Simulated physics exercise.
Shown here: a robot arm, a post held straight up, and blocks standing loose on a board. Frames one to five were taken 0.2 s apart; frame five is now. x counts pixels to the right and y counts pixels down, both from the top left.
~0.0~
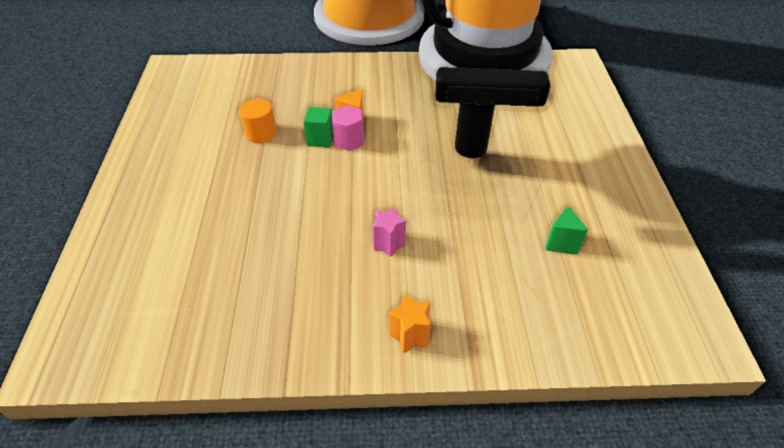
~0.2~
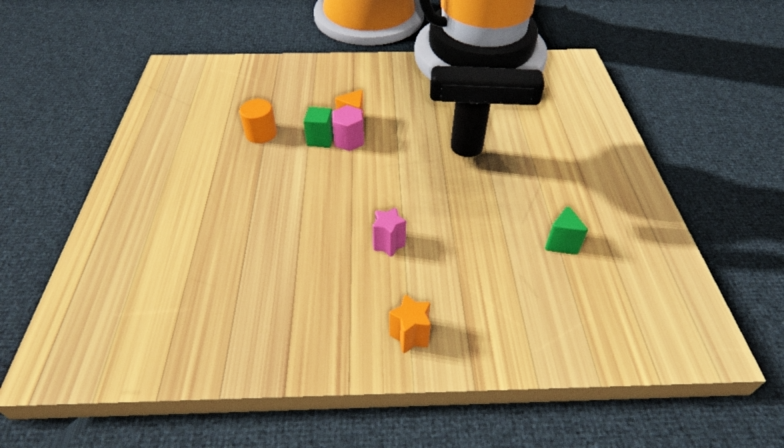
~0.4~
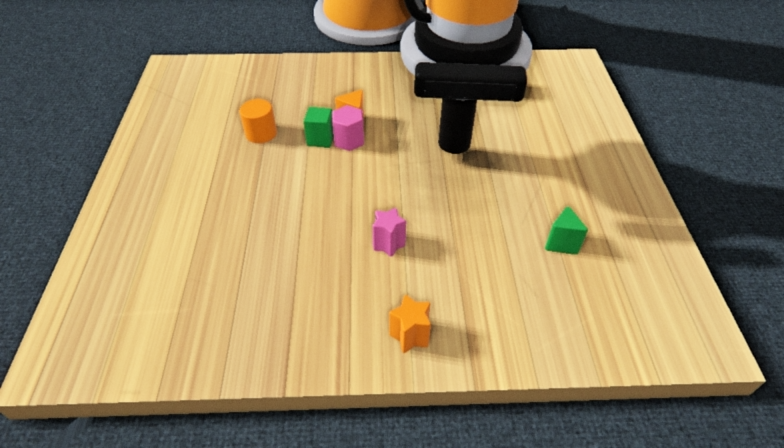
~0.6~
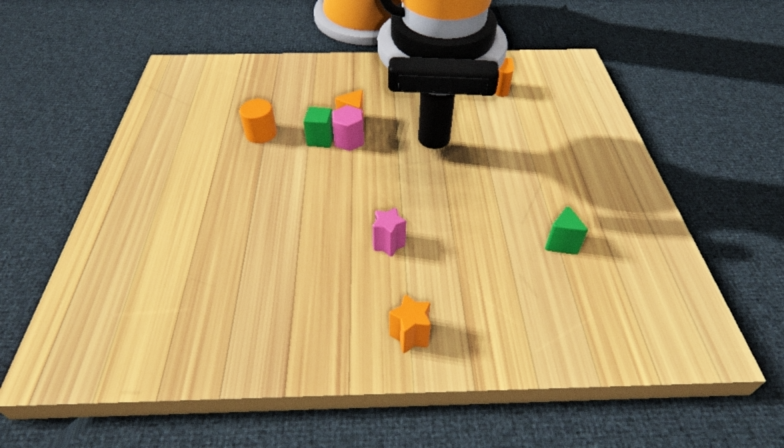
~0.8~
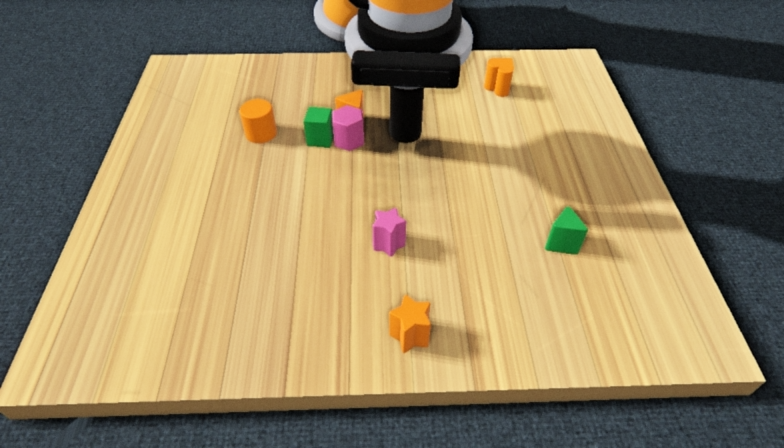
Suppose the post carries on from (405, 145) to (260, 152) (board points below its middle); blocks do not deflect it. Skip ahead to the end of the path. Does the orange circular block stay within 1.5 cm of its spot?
It seems so.
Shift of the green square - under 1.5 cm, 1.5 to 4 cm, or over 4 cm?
Over 4 cm.
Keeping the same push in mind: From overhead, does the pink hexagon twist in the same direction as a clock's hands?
I believe so.
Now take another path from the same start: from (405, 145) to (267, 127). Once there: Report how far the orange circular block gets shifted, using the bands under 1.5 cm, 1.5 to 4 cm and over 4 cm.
It shifts by more than 4 cm.
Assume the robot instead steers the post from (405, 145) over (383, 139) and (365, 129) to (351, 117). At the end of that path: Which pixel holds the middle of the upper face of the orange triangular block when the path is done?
My prediction: (333, 82).
The first path, step by step. One third of the way, post at (356, 135); green square at (300, 110); pink hexagon at (328, 112), turned 25° clockwise.
Two thirds of the way, post at (306, 138); orange circular block at (245, 107); green square at (273, 99), turned 25° anticlockwise; pink hexagon at (302, 105), turned 80° clockwise.
At the end, post at (258, 140); orange circular block at (245, 107); green square at (273, 98), turned 25° anticlockwise; pink hexagon at (302, 104), turned 85° clockwise; orange triangular block unmoved.
